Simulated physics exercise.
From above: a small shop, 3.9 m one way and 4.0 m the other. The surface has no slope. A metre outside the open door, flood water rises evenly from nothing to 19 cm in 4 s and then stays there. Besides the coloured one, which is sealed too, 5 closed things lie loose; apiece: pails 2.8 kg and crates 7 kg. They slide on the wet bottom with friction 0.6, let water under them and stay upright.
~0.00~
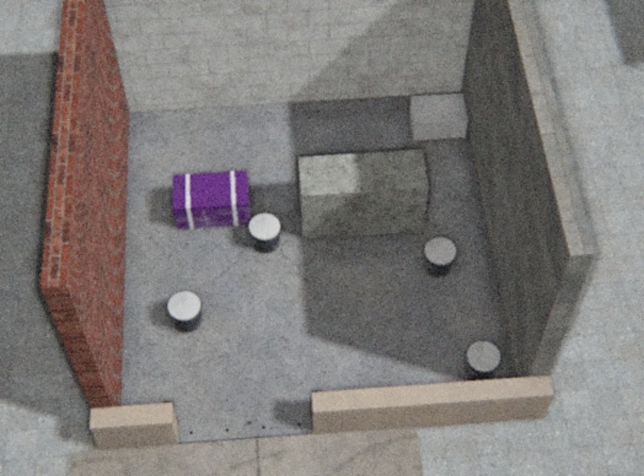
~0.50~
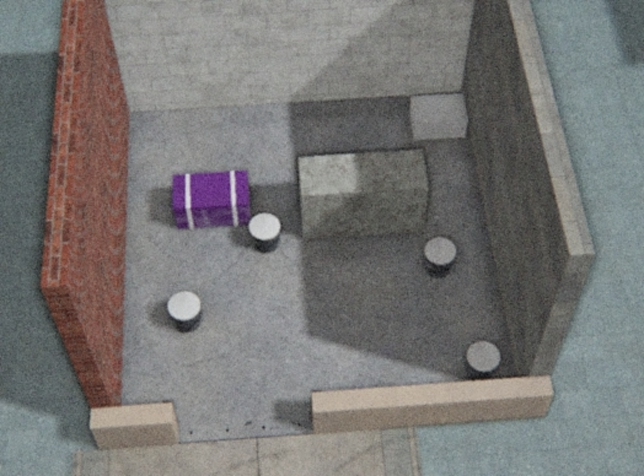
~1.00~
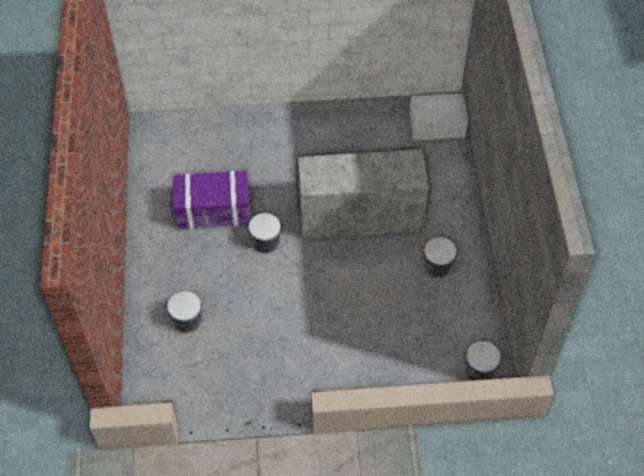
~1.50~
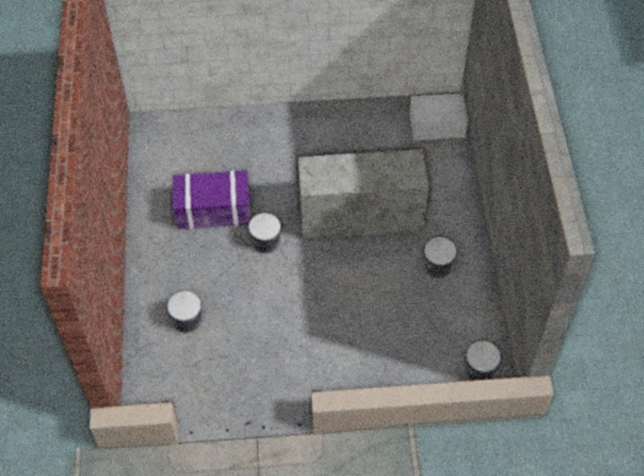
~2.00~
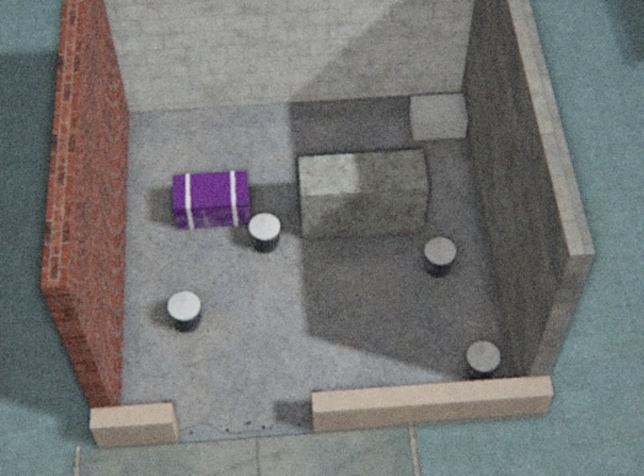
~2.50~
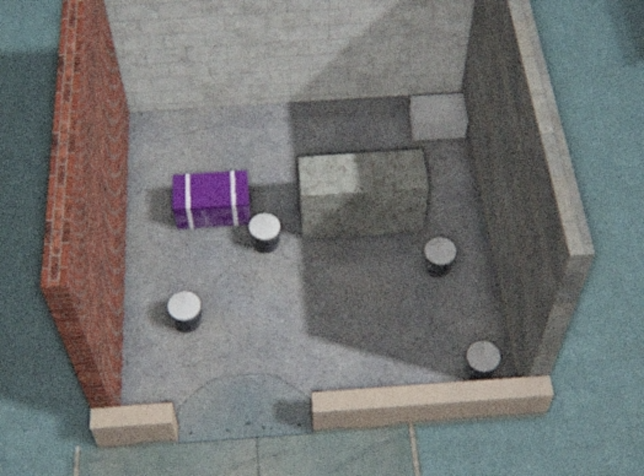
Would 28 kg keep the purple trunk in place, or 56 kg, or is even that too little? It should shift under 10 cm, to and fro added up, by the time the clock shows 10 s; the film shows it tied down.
I expect that only the higher weight holds it.
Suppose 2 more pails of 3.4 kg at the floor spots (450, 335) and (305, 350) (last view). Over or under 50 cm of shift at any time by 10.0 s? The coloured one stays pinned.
In turn: Less, more.
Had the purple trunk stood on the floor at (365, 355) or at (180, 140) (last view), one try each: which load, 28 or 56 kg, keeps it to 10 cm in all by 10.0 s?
In turn: Either load holds; only the larger holds.
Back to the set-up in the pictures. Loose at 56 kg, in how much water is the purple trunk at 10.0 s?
Roughly 10 cm.
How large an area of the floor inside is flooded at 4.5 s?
About 5.5 m2.
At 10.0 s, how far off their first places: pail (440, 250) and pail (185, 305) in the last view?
In turn: 120 cm, 200 cm.
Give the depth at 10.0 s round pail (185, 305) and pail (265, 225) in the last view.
Roughly 8 and 8 cm.
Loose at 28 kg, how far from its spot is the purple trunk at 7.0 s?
About 20 cm.
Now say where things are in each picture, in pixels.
The first picture shows the purple trunk at (210, 189) rests on the ground; 0.0 m2 under water; 0 of 6 have shifted.
The second picture shows the purple trunk at (210, 189) rests on the ground; water covers 0.0 m2; 0 of 6 have shifted.
The third picture shows the purple trunk at (210, 189) rests on the ground; 0.0 m2 under water; 0 of 6 have shifted.
The fourth picture shows the purple trunk at (210, 189) rests on the ground; 0.0 m2 under water; 0 of 6 have shifted.
The fifth picture shows the purple trunk at (210, 189), on the bottom; water covers 0.0 m2; 0 of 6 have shifted.
The sixth picture shows the purple trunk at (210, 189) rests on the ground; water covers 0.5 m2; 0 of 6 have shifted.
After 3.5 s the purple trunk would be 0 cm from its start with 28 kg and 0 cm from its start with 56 kg; 0 cm of water round it then.
After 4.5 s the purple trunk would be 0 cm from its start with 28 kg and 0 cm from its start with 56 kg; 3 cm of water round it then.
After 7.0 s the purple trunk would be 17 cm from its start with 28 kg and 0 cm from its start with 56 kg; 6 cm of water round it then.
After 10.0 s the purple trunk would be 91 cm from its start with 28 kg and 0 cm from its start with 56 kg; 10 cm of water round it then.
